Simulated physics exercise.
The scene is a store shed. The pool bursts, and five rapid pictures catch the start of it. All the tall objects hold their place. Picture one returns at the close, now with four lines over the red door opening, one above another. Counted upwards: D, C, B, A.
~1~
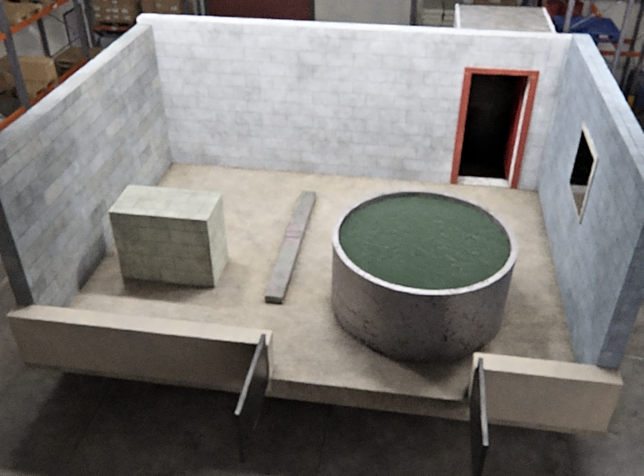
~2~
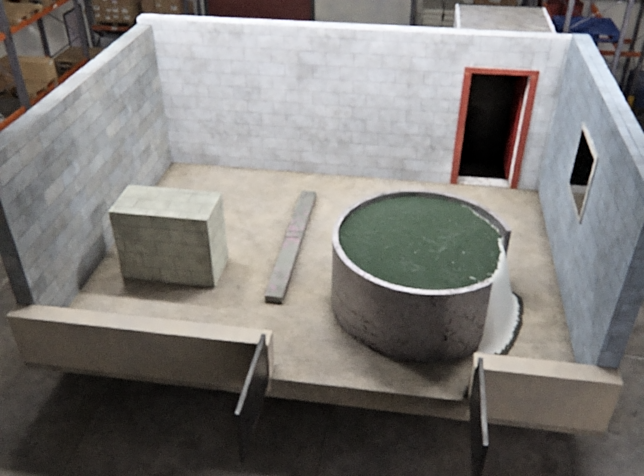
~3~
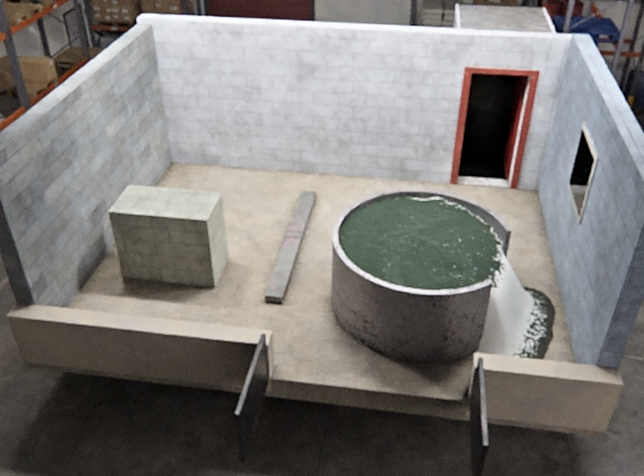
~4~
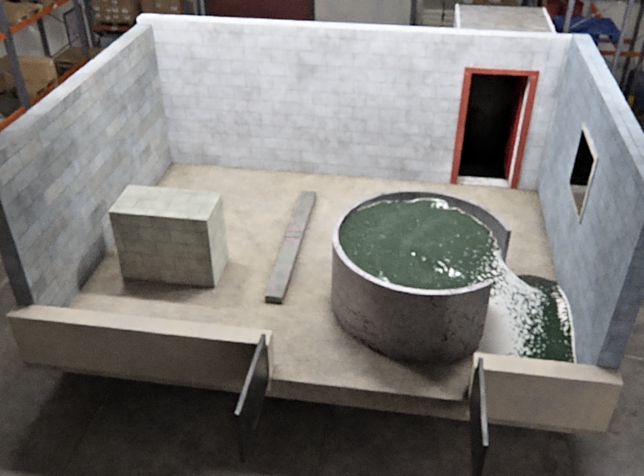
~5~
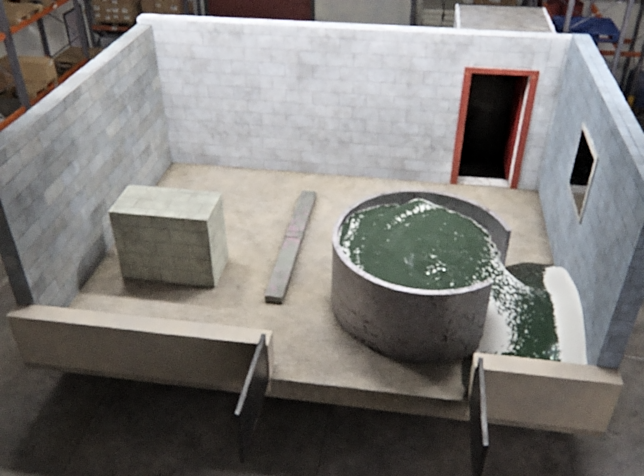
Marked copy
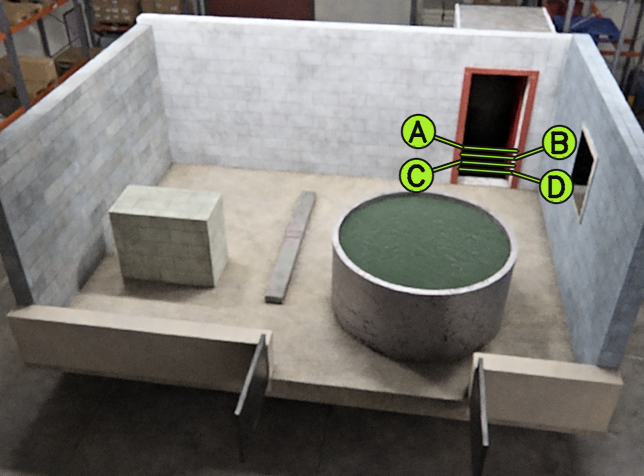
Green water poured out of the right side of a round tank in a roofless block-walled shed, then spread across the floor toward the right wall, turning white and frothy while everything else stayed still.
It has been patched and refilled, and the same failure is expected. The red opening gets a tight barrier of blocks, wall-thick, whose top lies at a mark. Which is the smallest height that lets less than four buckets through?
Go for D.
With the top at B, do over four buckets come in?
No, that is safe.
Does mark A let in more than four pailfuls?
No.
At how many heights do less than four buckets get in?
All four.
On the marked copy, A at (489, 149); B at (488, 156); C at (487, 163); D at (485, 170); from the bottom up D, C, B, A.
With A, nothing gets over.
With B, nothing gets over.
With C, nothing gets over.
With D, a bucket or two gets in.
